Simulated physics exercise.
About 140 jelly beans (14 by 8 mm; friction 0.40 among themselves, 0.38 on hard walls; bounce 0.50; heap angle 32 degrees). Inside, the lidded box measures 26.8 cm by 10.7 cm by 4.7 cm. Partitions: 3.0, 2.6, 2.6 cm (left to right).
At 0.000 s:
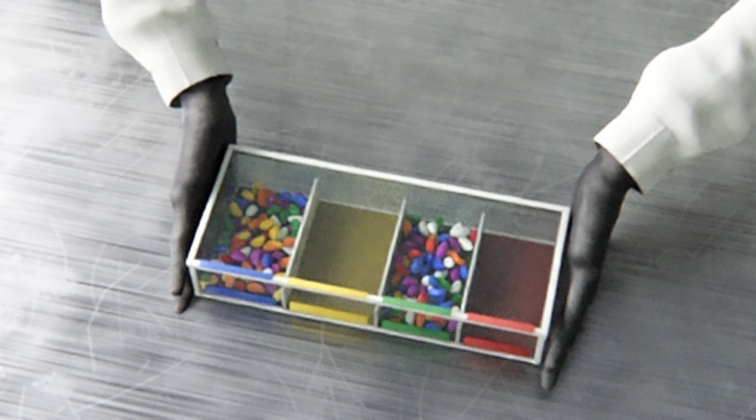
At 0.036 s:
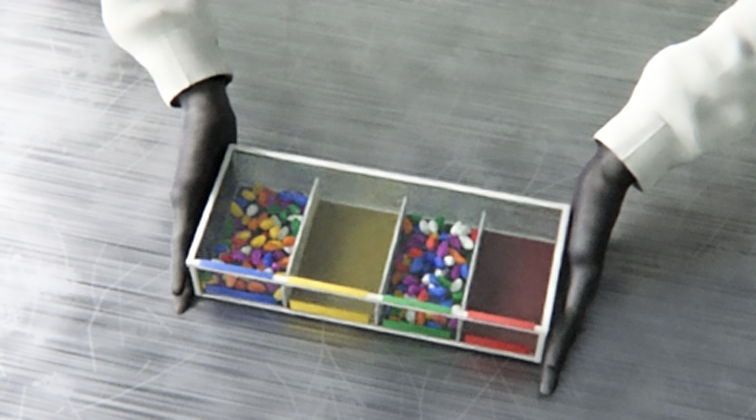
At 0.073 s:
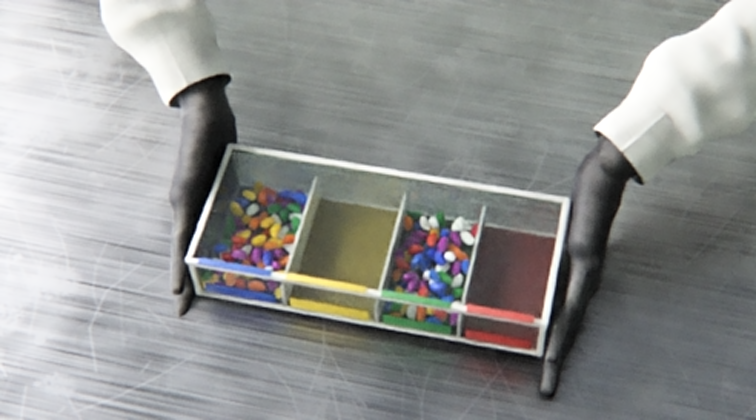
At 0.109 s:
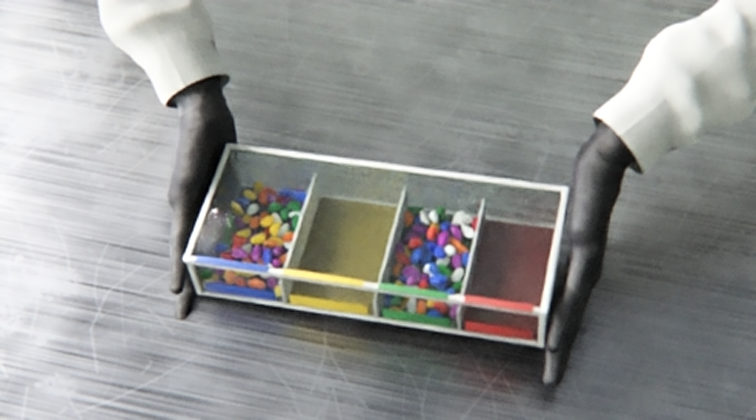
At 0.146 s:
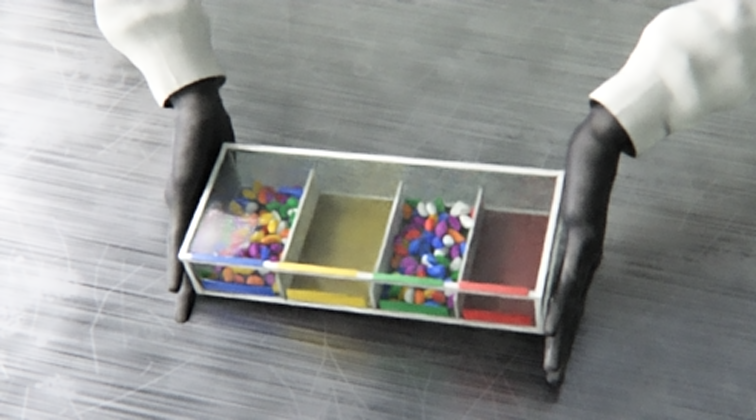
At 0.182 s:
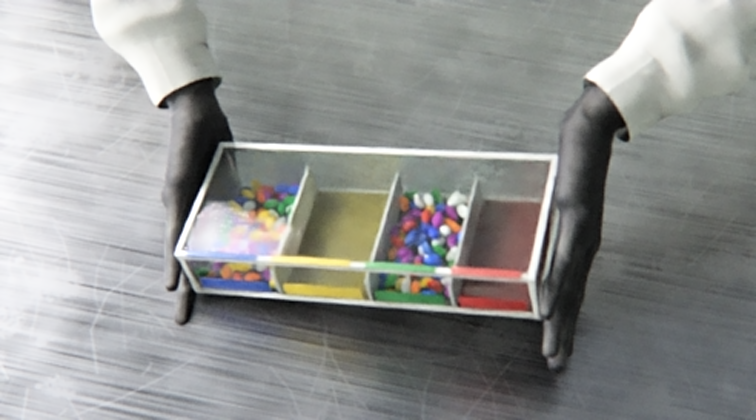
Two dark hands held a clear lidded box with colorful jelly beans in the blue and green sections, then tilted and turned it slightly as a pale glare spread over the left end.
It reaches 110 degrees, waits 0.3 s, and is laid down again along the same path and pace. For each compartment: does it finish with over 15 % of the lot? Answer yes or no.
Red compartment: No; blue compartment: Yes; green compartment: No; yellow compartment: No.
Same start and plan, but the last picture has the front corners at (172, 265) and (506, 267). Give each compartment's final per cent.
Red 0, blue 95, green 0, yellow 5.
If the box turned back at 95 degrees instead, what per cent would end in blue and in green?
Blue 85, green 5.
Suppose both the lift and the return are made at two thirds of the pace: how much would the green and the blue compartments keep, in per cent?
Then: Green 0, blue 90.
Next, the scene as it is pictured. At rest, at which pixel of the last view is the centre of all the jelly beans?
Near (258, 222).
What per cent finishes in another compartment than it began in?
Roughly 50 per cent.
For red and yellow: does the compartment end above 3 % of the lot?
Red no; yellow yes.
After 1.25 s, tilt 110 degrees; blue 80 %, green 5 %, yellow 20 %.
After 1.97 s, tilt 58 degrees; blue 90 %, yellow 10 %.
After 2.71 s, tilt 0 degrees; blue 95 %, yellow 5 %.
By 3.4 s all is still; red 0 %, blue 95 %, green 0 %, yellow 5 %.
